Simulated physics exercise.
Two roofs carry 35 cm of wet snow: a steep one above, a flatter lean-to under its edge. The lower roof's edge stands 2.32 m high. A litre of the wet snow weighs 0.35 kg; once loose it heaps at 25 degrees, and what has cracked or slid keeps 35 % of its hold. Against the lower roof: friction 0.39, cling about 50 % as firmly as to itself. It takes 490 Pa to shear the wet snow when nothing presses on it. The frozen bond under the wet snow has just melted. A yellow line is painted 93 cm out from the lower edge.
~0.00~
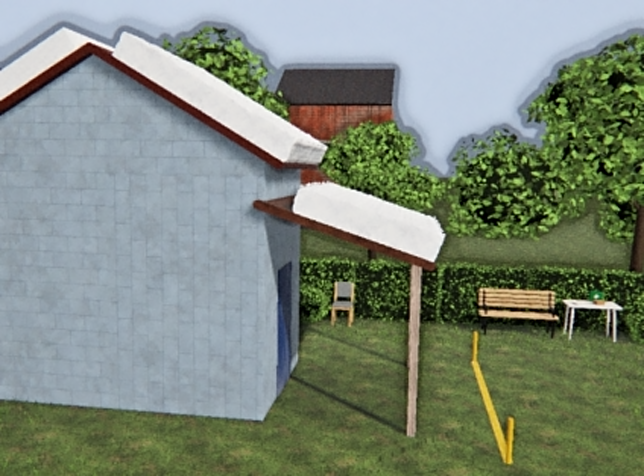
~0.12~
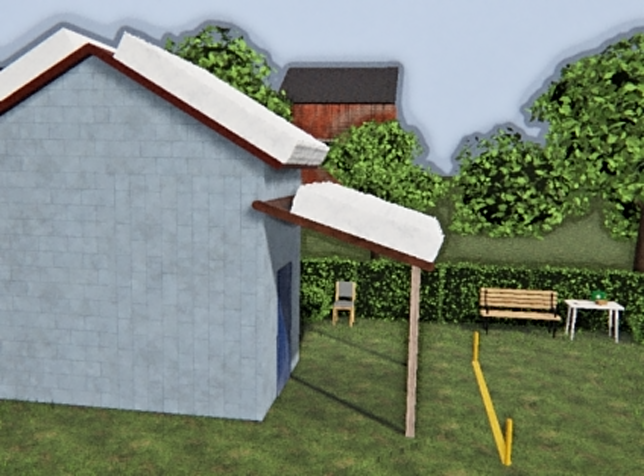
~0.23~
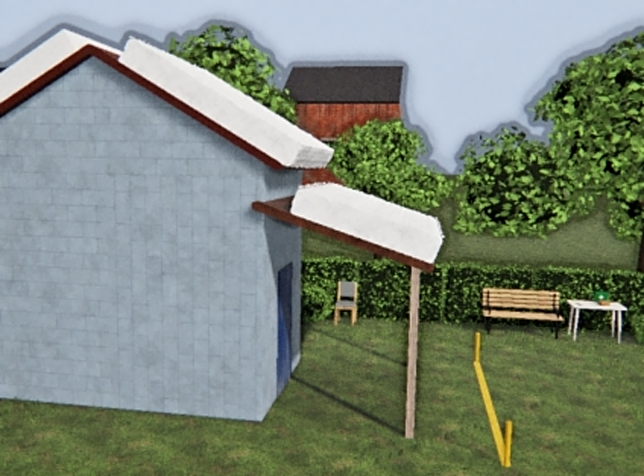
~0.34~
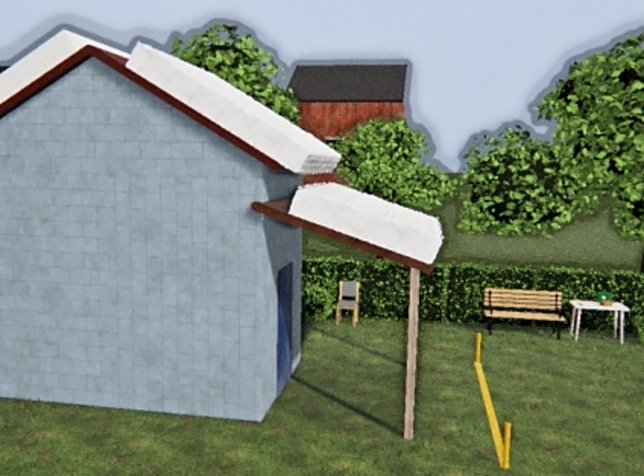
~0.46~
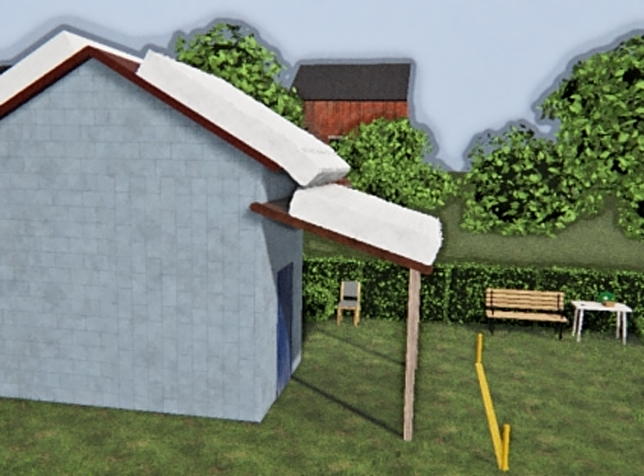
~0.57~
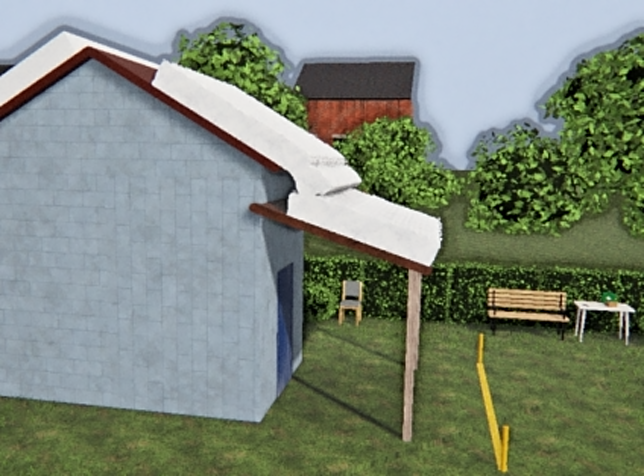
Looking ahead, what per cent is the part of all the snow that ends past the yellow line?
The part of all the snow that ends past the yellow line is near 49 %.
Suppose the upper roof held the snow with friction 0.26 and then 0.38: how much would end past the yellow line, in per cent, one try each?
In that order: 35 %, 20 %.
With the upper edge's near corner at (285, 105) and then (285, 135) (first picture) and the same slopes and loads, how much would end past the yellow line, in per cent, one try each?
In that order: 60 %, 60 %.
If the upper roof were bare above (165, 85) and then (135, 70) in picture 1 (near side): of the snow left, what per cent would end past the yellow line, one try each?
In turn about 30 %, 40 %.
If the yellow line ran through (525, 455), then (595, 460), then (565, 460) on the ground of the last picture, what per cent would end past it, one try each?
In turn about 40 %, 22 %, 30 %.
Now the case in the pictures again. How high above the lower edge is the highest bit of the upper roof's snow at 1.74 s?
Roughly 0.9 m.
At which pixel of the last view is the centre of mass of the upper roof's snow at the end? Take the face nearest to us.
Near (533, 391).
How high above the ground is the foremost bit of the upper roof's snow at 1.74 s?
Some 0.6 m.
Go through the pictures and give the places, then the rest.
The first picture shows leading edge of the wet snow at (285, 152).
The second picture shows leading edge of the wet snow at (286, 154), its middle shifted 2.9 cm, 1 % of it past the upper edge, in one piece.
The third picture shows leading edge of the wet snow at (291, 158), its middle shifted 11 cm, 4 % of it past the upper edge, in one piece.
The fourth picture shows leading edge of the wet snow at (298, 161), its middle shifted 24 cm, 9 % of it past the upper edge, in one piece.
The fifth picture shows leading edge of the wet snow at (310, 158), its middle shifted 43 cm, 16 % of it past the upper edge, cracking.
The sixth picture shows leading edge of the wet snow at (324, 180), its middle shifted 67 cm, 25 % of it past the upper edge, cracking.
After 1.11 s, none is below the lower edge and 0 % is past the line.
After 1.74 s, 25 % is below the lower edge and 9 % is past the line.
After 2.37 s, 65 % is below the lower edge and 42 % is past the line.
After 3.00 s, 70 % is below the lower edge and 49 % is past the line.
After 3.90 s, at the end, 70 % is below the lower edge and 49 % is past the line.
